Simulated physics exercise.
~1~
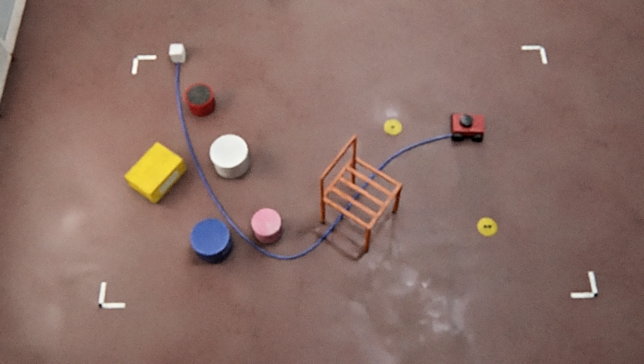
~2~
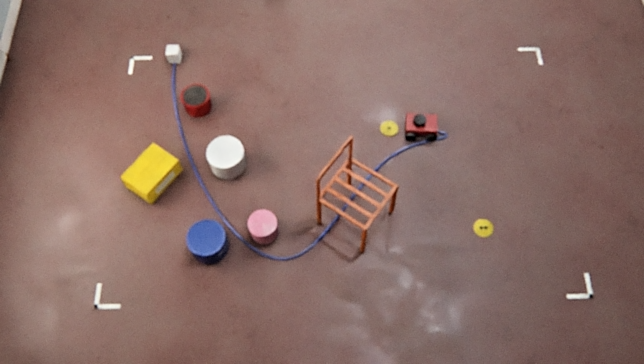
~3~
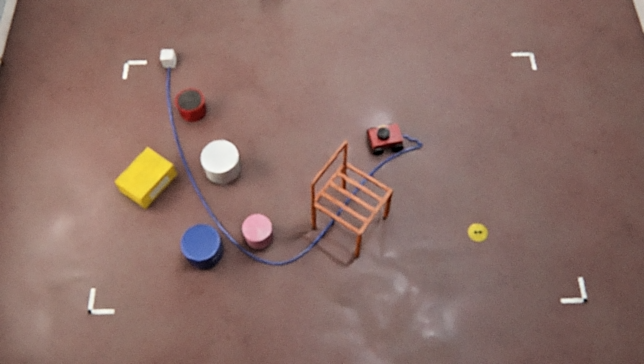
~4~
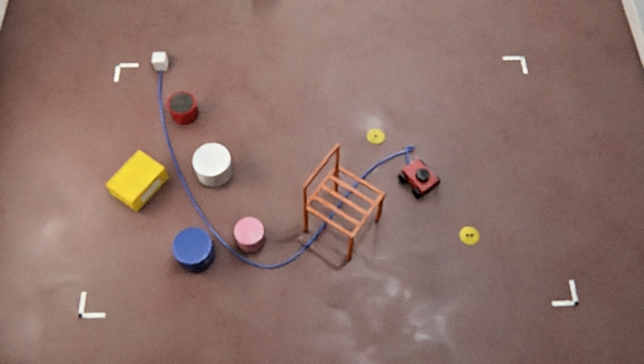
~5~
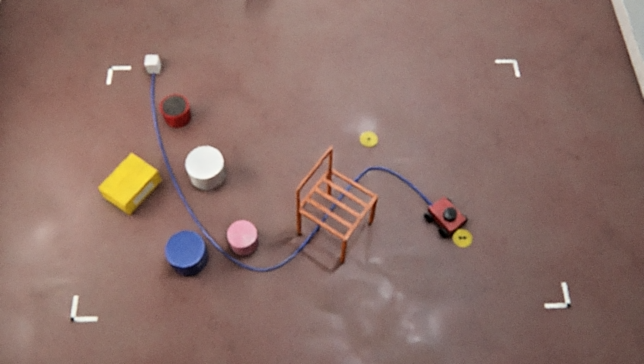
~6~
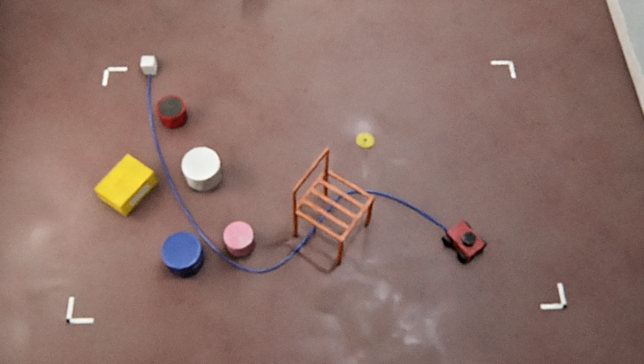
In this clip, a small red cart trailing a blue lead that runs beneath an orange chair and past several containers drives left to a yellow mark, then turns toward the lower right and stops over another mark, with the surrounding objects left standing in place.
